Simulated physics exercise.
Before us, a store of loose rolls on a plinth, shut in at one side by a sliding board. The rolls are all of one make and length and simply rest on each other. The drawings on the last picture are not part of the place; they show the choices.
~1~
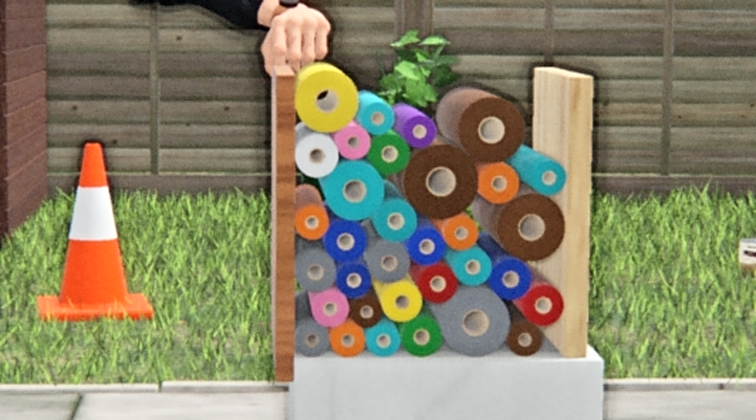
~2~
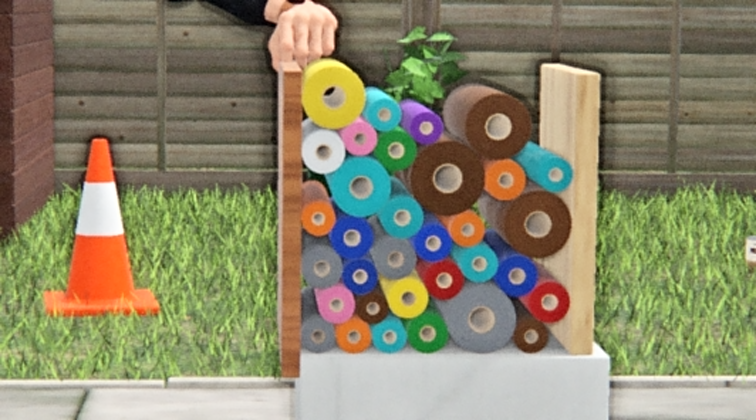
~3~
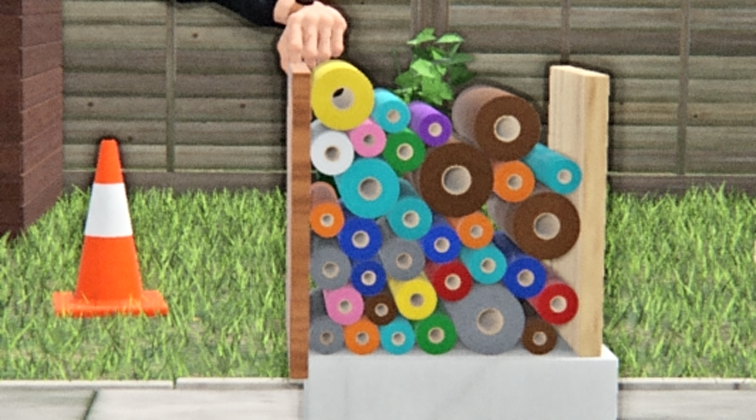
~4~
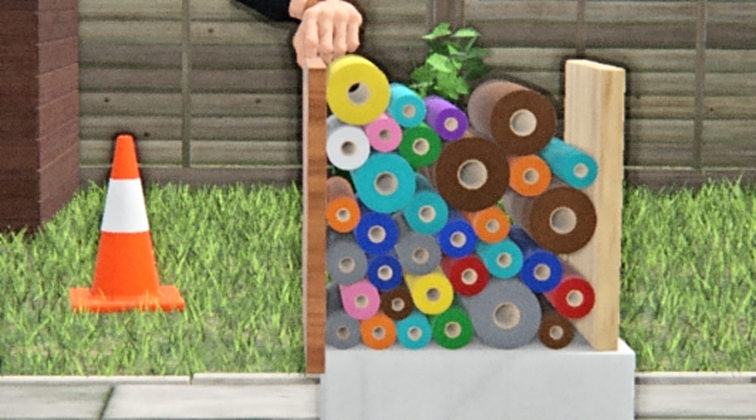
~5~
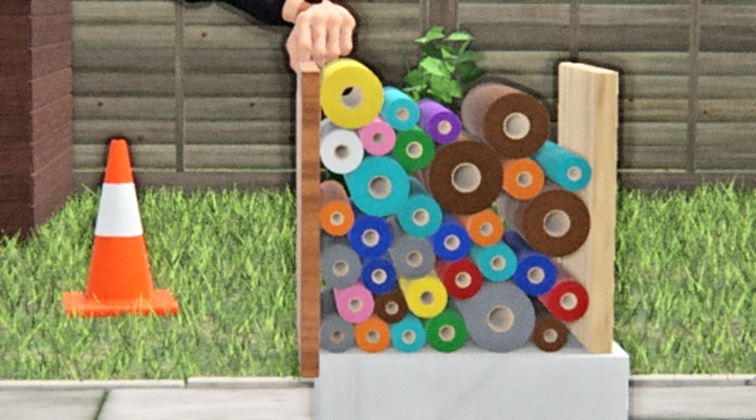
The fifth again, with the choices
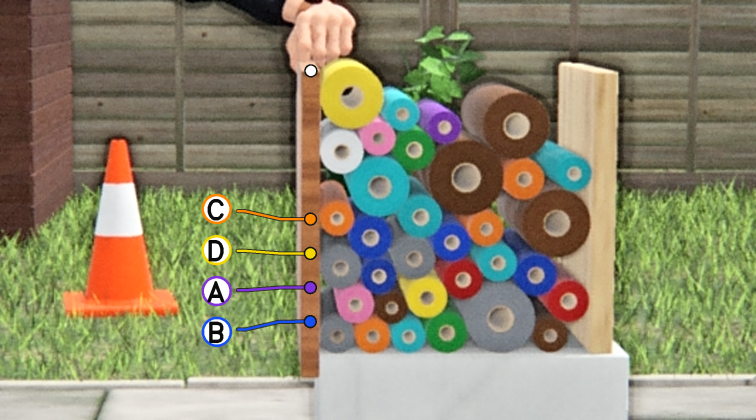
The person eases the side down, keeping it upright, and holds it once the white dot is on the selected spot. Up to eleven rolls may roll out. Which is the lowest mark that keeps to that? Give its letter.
It can be let down to A.
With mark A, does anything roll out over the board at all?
Yes, at A.
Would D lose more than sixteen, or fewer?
At D, fewer than sixteen.
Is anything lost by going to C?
Yes, at C.
On the marked copy, A at (310, 288); B at (310, 322); C at (310, 219); D at (310, 253); the white dot at (311, 71).
Following A. Soon after the start, top of the board (320, 162).
Later, top of the board (320, 263).
In the end, top of the board (320, 287), about five out over the board.
As for the rest, B more than eleven out over the board; C one out over the board; D about five out over the board.
